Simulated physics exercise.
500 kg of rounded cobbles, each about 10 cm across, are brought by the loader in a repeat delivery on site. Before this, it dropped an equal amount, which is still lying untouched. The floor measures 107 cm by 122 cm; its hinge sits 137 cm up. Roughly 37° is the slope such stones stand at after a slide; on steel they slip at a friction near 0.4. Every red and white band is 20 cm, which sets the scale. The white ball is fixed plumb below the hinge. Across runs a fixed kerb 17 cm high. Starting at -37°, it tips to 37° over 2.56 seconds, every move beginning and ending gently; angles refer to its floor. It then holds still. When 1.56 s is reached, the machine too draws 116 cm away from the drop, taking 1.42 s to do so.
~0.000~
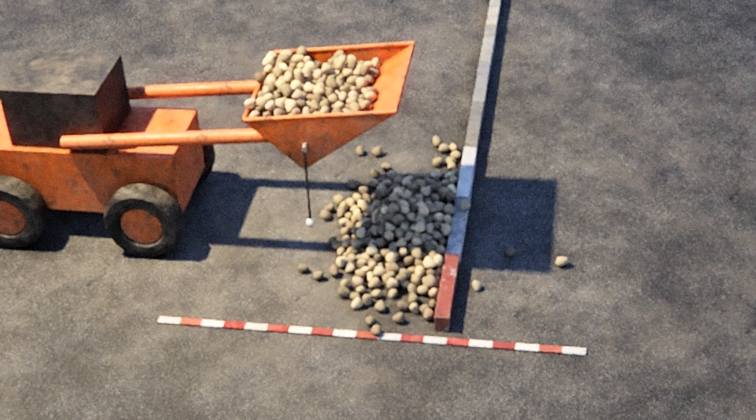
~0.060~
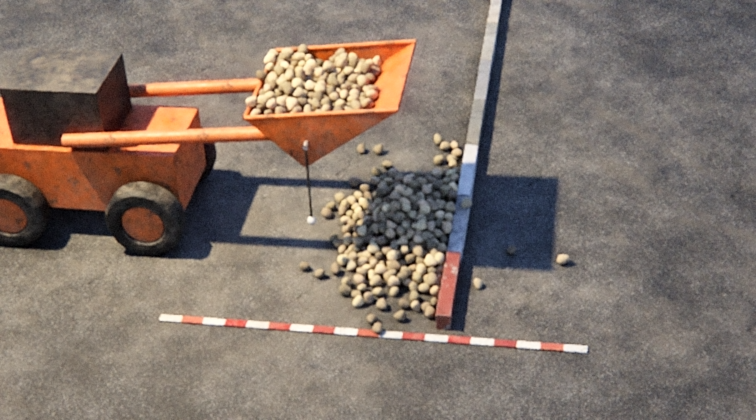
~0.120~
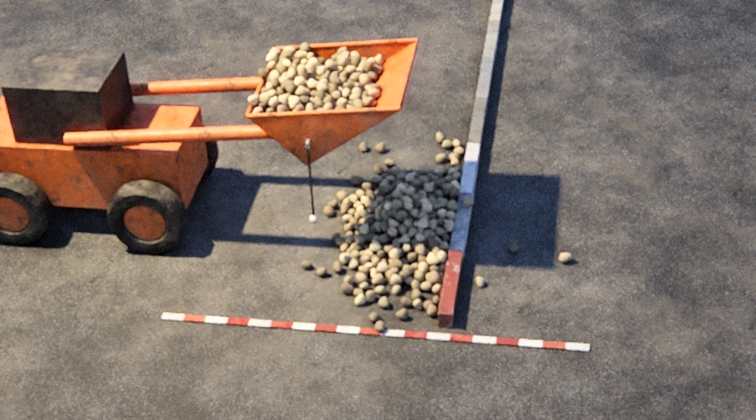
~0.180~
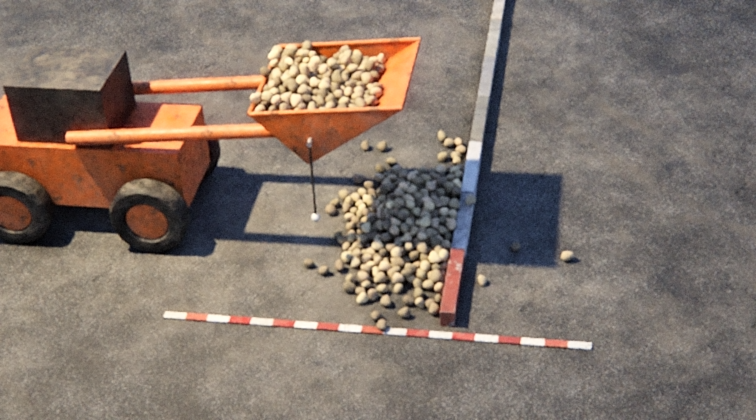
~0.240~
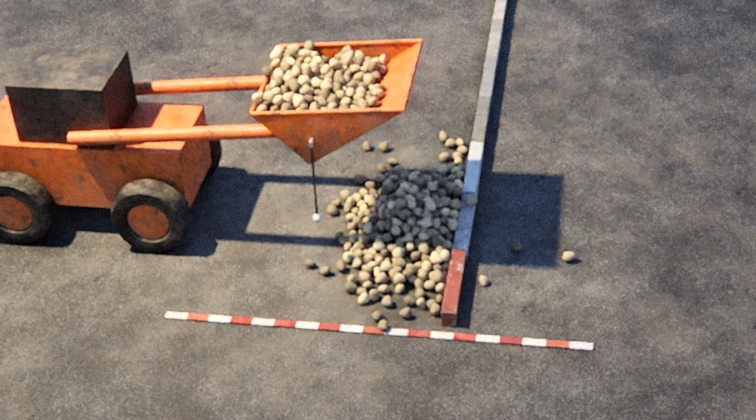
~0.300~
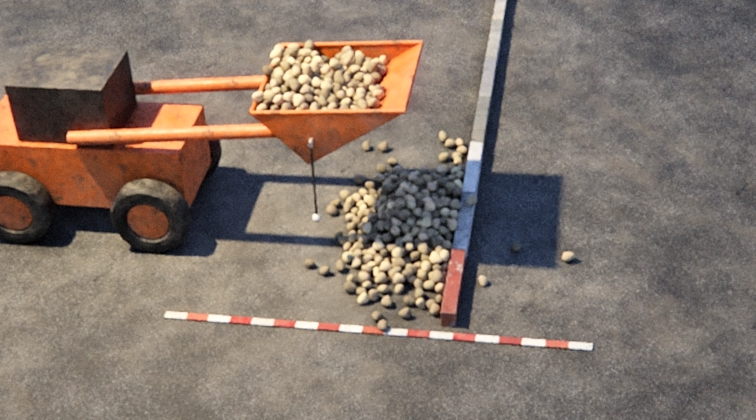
In the video, an orange wheeled loader holds a bucket full of pale rounded stones above a similar pile lying against a kerb, near a red and white striped bar; the bucket tilts very slightly while the stones barely shift.
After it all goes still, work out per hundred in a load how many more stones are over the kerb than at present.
Around 1 stones per hundred.
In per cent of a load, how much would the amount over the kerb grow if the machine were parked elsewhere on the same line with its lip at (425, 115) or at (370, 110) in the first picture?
Some 10 percent, and then 0 percent.
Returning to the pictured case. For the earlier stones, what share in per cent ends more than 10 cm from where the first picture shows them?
Estimate: 5 %, roughly.
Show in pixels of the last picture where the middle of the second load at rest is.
I'd point to about (365, 212).
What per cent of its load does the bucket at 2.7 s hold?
Roughly 5 per cent of its load.
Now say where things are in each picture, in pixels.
In the first picture, the bucket is at -37°, its lip at (396, 112); the top of the load is at (297, 71). The earlier load is highest near (405, 205), 28 cm above ground level, 101 % on this side of the kerb, 1 % over the kerb.
In the second picture, lip at (398, 110), floor tilted -37°, highest stones at (298, 69); the stones move at 0.0 m/s on average.
In the third picture, the bucket is at -37°, its lip at (400, 109); the top of the load is at (291, 67); the stones move at 0.0 m/s on average.
In the fourth picture, lip at (402, 108), floor tilted -36°, highest stones at (291, 63); the stones move at 0.0 m/s on average.
In the fifth picture, the bucket is at -35°, its lip at (404, 110); the top of the load is at (293, 63); the stones move at 0.1 m/s on average.
In the sixth picture, the bucket is at -34°, its lip at (405, 111); the top of the load is at (291, 62); the stones move at 0.1 m/s on average.
After 1.9 s the floor is at 25°; in per cent of one load, 92 in the bucket, 109 on this side of the kerb, 1 over the kerb; the foremost stones are at (482, 227).
After 2.7 s the floor is at 37°; in per cent of one load, 3 in the bucket, 197 on this side of the kerb, 2 over the kerb; the foremost stones are at (499, 239).
After 3.4 s the floor is at 37°; in per cent of one load, 0 in the bucket, 199 on this side of the kerb, 2 over the kerb; the foremost stones are at (508, 242).
After 6.3 s the floor is at 37°; in per cent of one load, 0 in the bucket, 199 on this side of the kerb, 2 over the kerb; the foremost stones are at (508, 242). Net gain over the kerb, 1.
